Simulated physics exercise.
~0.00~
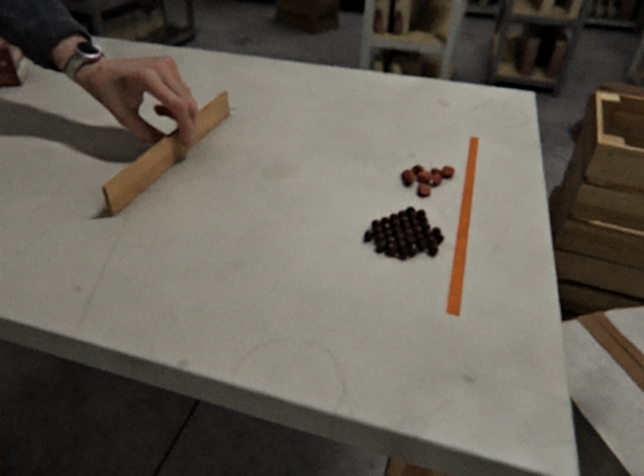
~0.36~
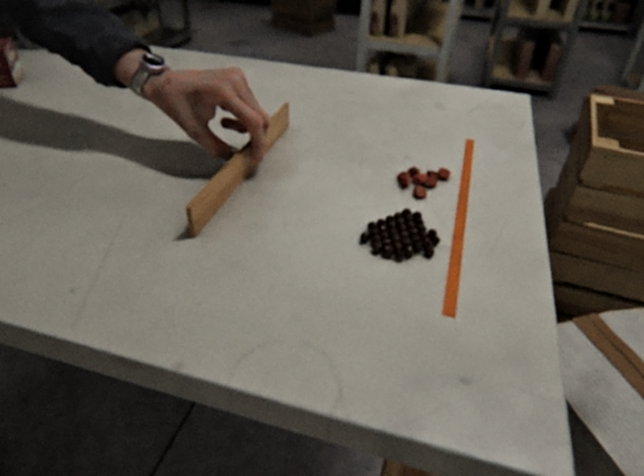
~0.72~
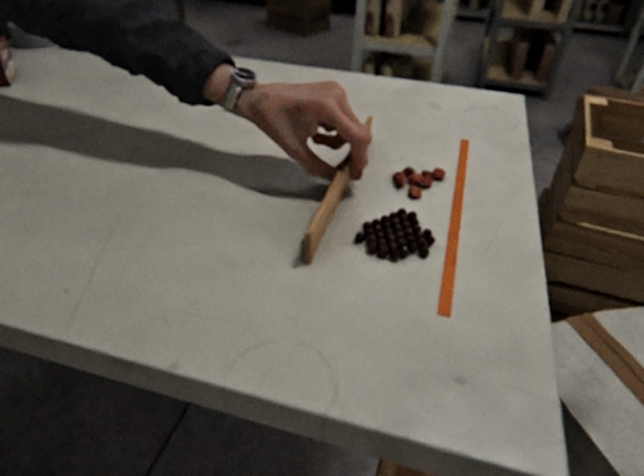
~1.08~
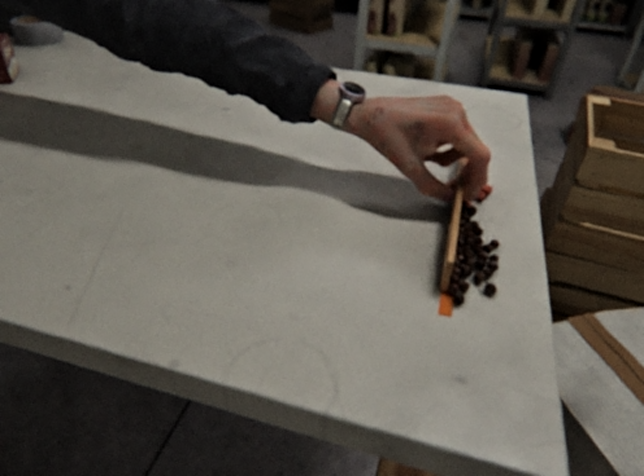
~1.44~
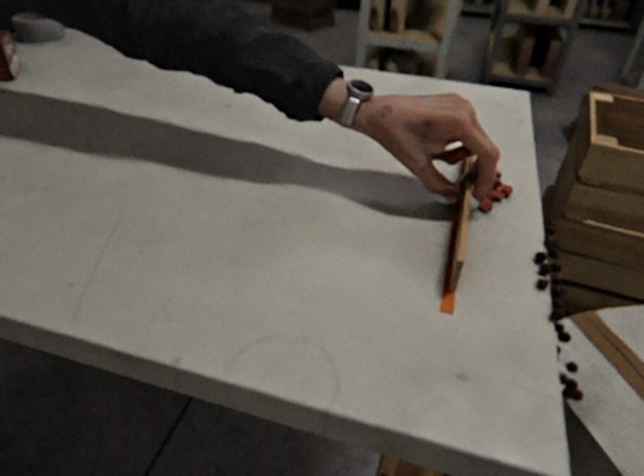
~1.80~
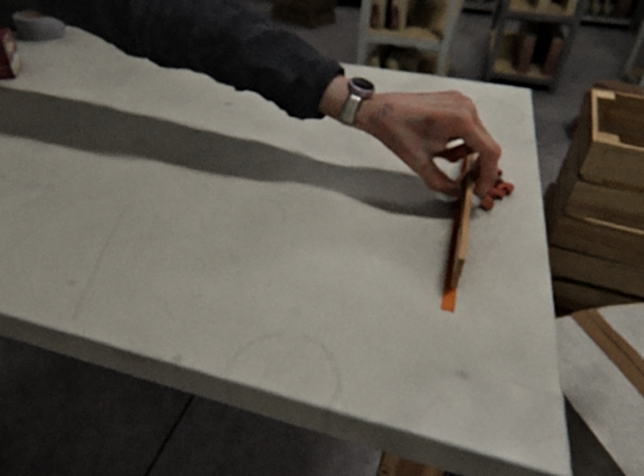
Hand sliding wooden strip right across table to orange tape, dark beads rolling off the edge, reddish pieces staying on top.
